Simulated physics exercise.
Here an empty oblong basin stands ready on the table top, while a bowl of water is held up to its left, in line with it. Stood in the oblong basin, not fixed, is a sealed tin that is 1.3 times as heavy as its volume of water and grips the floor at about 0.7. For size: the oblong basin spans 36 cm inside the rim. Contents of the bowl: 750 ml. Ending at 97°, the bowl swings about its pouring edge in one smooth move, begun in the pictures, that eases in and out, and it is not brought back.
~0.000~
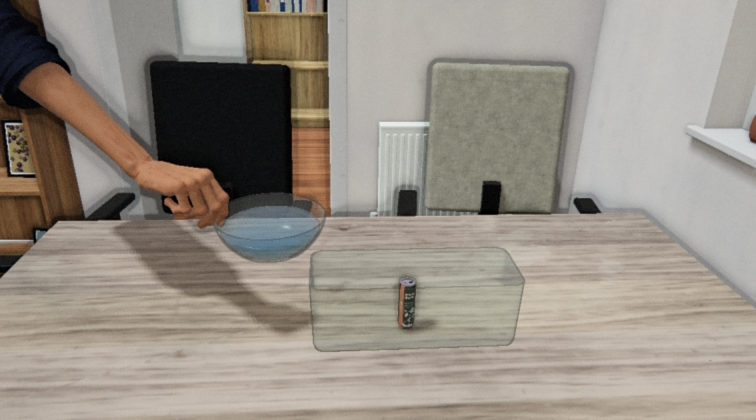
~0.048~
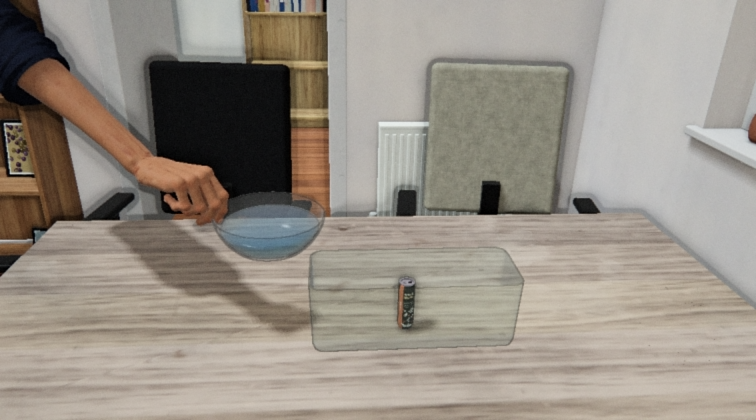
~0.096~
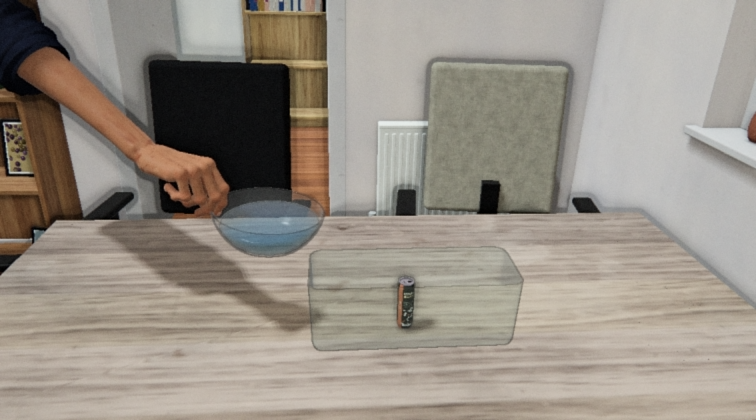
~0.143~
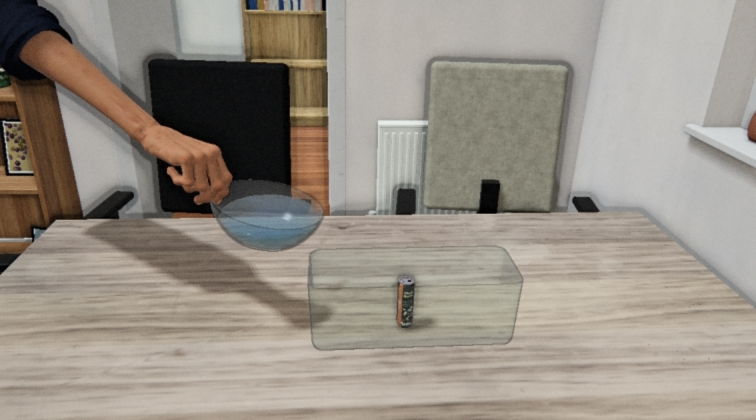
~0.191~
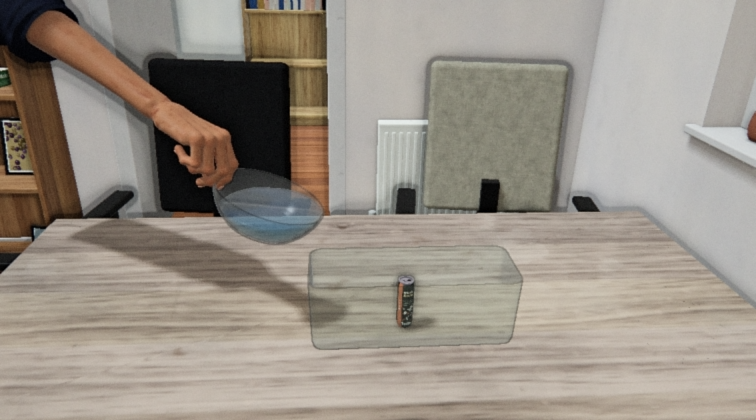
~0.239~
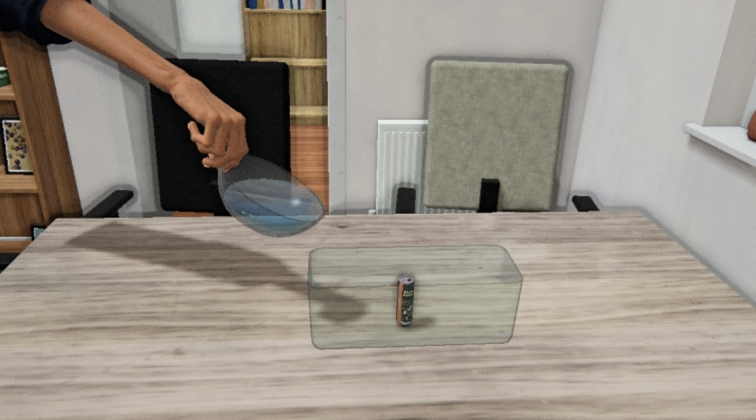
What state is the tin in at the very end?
The tin is on its side.
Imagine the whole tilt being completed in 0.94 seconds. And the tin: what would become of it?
Then it tips over.
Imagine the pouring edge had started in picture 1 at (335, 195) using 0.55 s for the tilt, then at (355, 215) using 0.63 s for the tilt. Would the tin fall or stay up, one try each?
Run one: It does not tip. Run two: It does not tip.
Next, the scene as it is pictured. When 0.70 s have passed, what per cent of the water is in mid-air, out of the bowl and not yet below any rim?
Close to 3 per cent.
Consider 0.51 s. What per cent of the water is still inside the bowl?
Still held: Roughly 20 % of the total.
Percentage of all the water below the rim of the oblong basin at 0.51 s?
I'd put it near 16 percent.
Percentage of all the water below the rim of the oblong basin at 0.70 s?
Some 96 per cent.
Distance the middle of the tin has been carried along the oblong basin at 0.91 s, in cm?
Close to 8 cm.
Then, 0.51 s in, the tilt is 88° and 19 per cent is still to pour; the tin stands where it began.
Then, 0.70 s in, the tilt is 97° and 0 per cent is still to pour; the tin leans 36°.
Then, 0.91 s in, the tilt is 97° and 0 per cent is still to pour; the tin lies on its side.
Then, 1.13 s in, the tilt is 97° and 0 per cent is still to pour; the tin lies on its side.
Finally, the tin lies on its side.
